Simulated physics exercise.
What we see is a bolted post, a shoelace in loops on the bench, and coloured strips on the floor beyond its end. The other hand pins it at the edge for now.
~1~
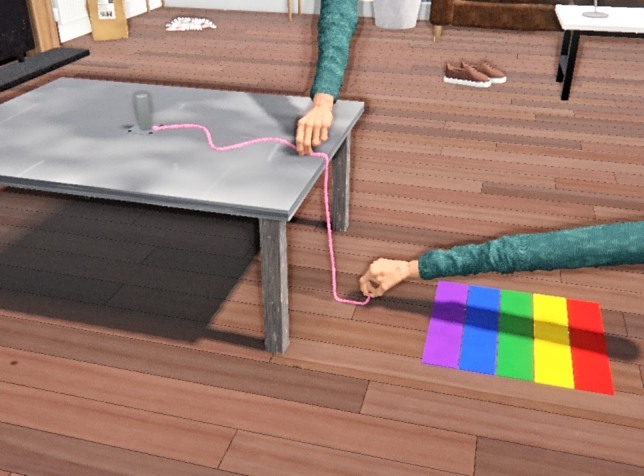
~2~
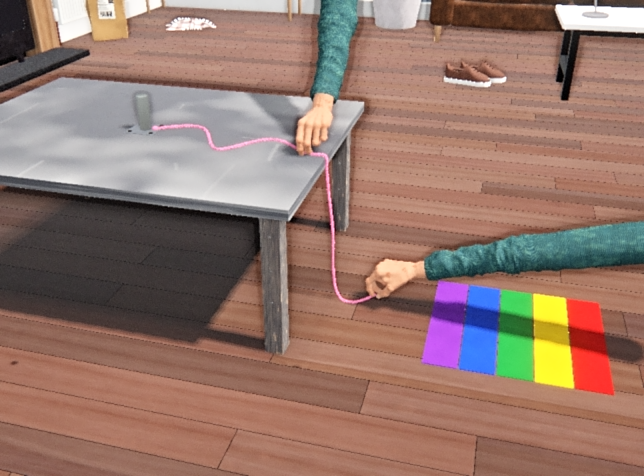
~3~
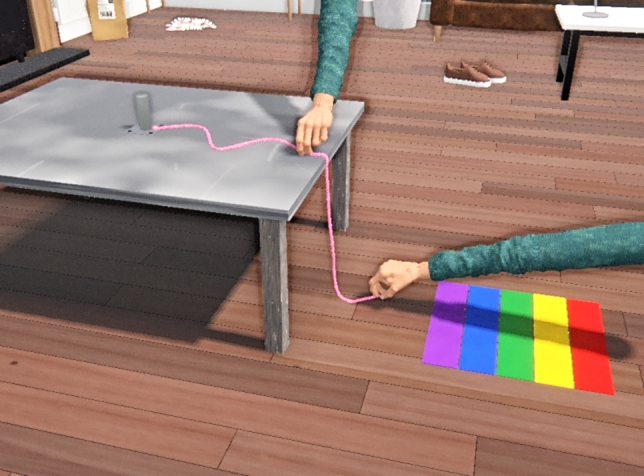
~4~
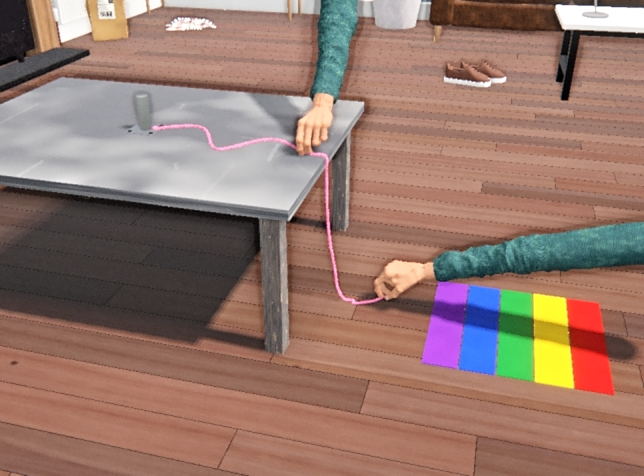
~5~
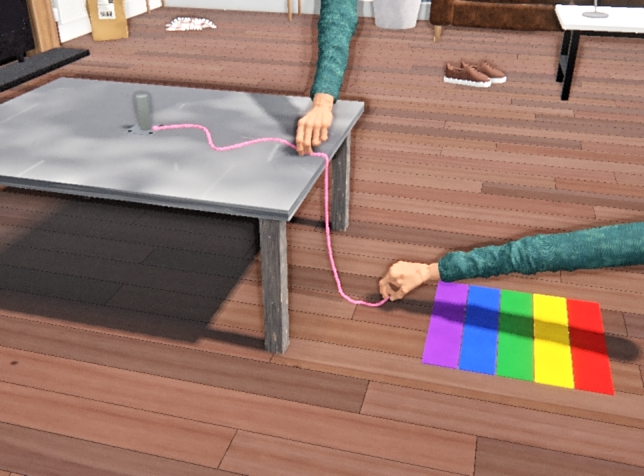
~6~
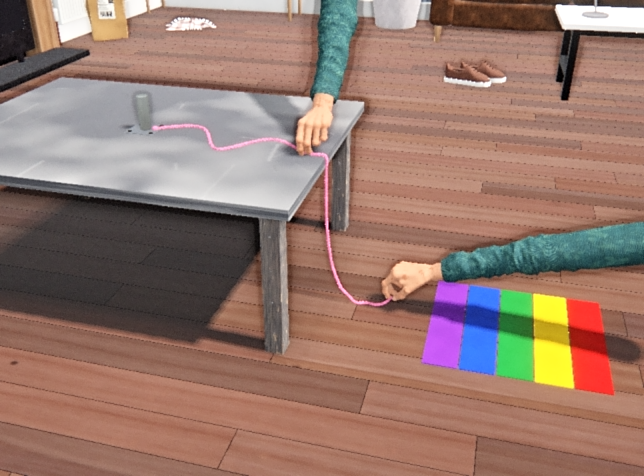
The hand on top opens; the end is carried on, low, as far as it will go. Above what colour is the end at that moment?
The end stops over the yellow strip.
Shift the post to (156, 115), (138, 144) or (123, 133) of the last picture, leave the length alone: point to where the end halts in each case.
The places are (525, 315), (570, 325) and (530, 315).
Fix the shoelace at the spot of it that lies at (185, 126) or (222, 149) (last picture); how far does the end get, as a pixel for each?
Near (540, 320) and (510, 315).
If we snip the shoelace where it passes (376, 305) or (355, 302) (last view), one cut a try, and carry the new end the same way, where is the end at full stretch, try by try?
In that order: (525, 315) and (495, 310).
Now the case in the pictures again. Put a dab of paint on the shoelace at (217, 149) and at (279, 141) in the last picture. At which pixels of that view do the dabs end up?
Near (258, 144) and (322, 154).
Early on, end near (477, 309); over blue.
Midway, end near (525, 316); over green.
At the end of the slack, end near (552, 321); over yellow. It gets as far as the yellow strip.
